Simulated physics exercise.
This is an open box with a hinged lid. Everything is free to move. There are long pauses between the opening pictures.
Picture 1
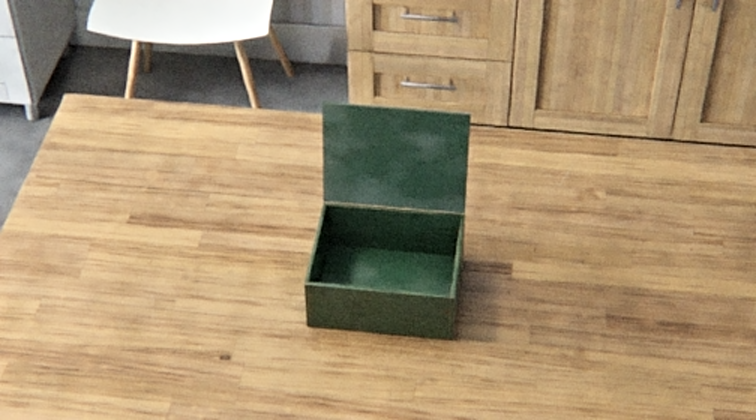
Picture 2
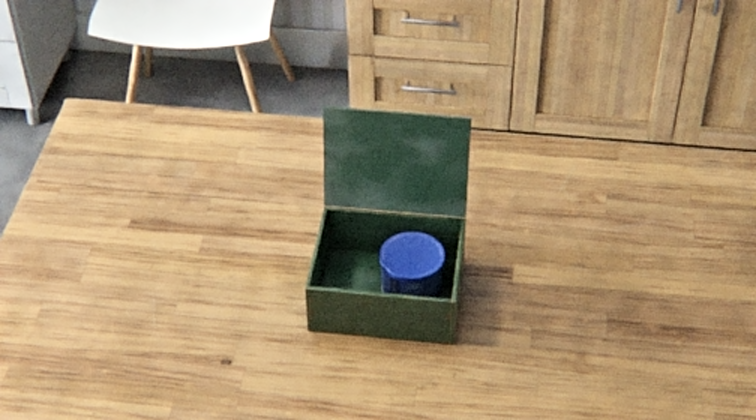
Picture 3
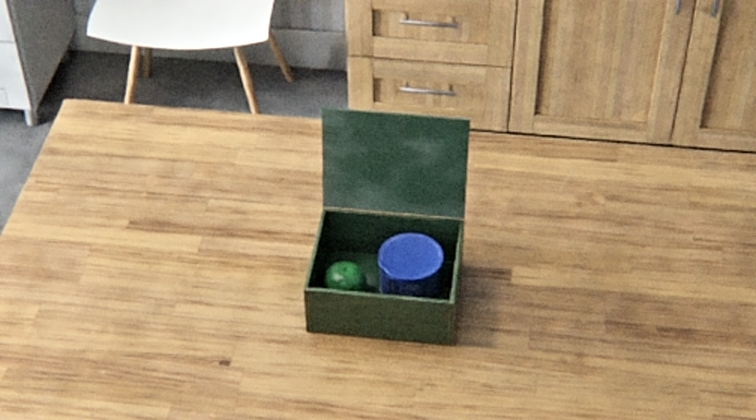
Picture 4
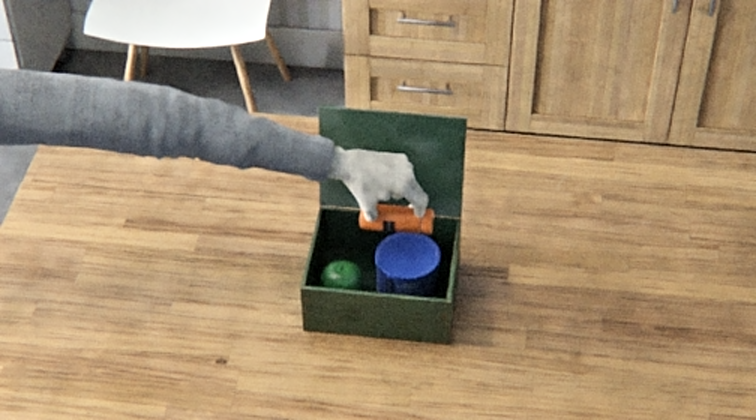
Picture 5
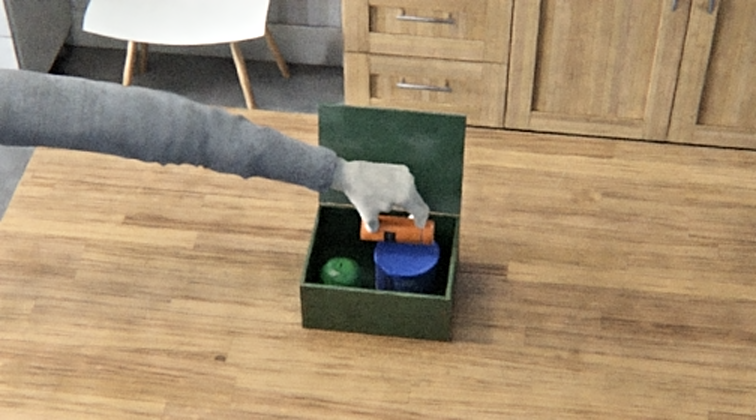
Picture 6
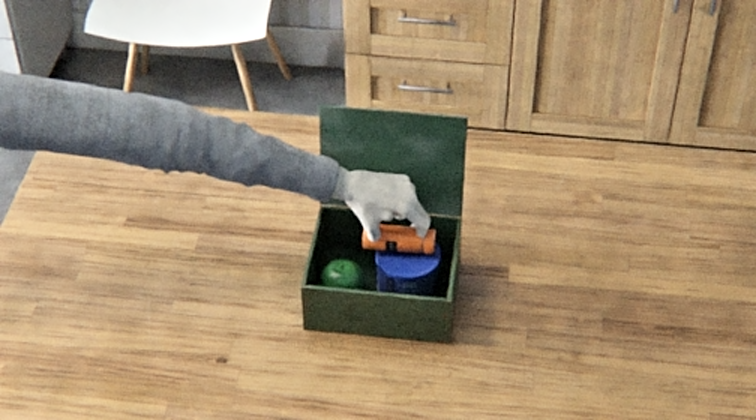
On a wooden table, an open green box holding a blue tub, then a green apple, a gloved hand lowering an orange object.
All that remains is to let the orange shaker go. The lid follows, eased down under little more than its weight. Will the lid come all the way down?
In the end the lid stays ajar.
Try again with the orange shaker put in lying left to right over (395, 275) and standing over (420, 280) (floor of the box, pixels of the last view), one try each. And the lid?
First try: It stays ajar; second try: It stays ajar.
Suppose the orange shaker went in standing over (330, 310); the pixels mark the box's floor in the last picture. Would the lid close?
Then it is held up.
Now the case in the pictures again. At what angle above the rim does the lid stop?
About 20°.
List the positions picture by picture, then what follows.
The last thing is not in view yet, in the first picture.
The last thing is not in view yet; blue tub (412, 271), in the second picture.
The last thing is not in view yet; blue tub (411, 272), in the third picture.
On its way; orange shaker (397, 219); blue tub (408, 270), in the fourth picture.
On its way; orange shaker (398, 230); blue tub (407, 268), in the fifth picture.
In place under the hand; orange shaker (399, 239); blue tub (408, 270), in the sixth picture.
Then, 1.10 s after the last picture, lid starting down.
Then, 1.50 s after the last picture, lid 66° above the rim.
Then, 1.70 s after the last picture, lid 46° above the rim.
Then, 1.90 s after the last picture, lid 19° above the rim.
At rest, lid 19° above the rim; all 3 in place. Seen from the same camera at the end, orange shaker near (399, 241).
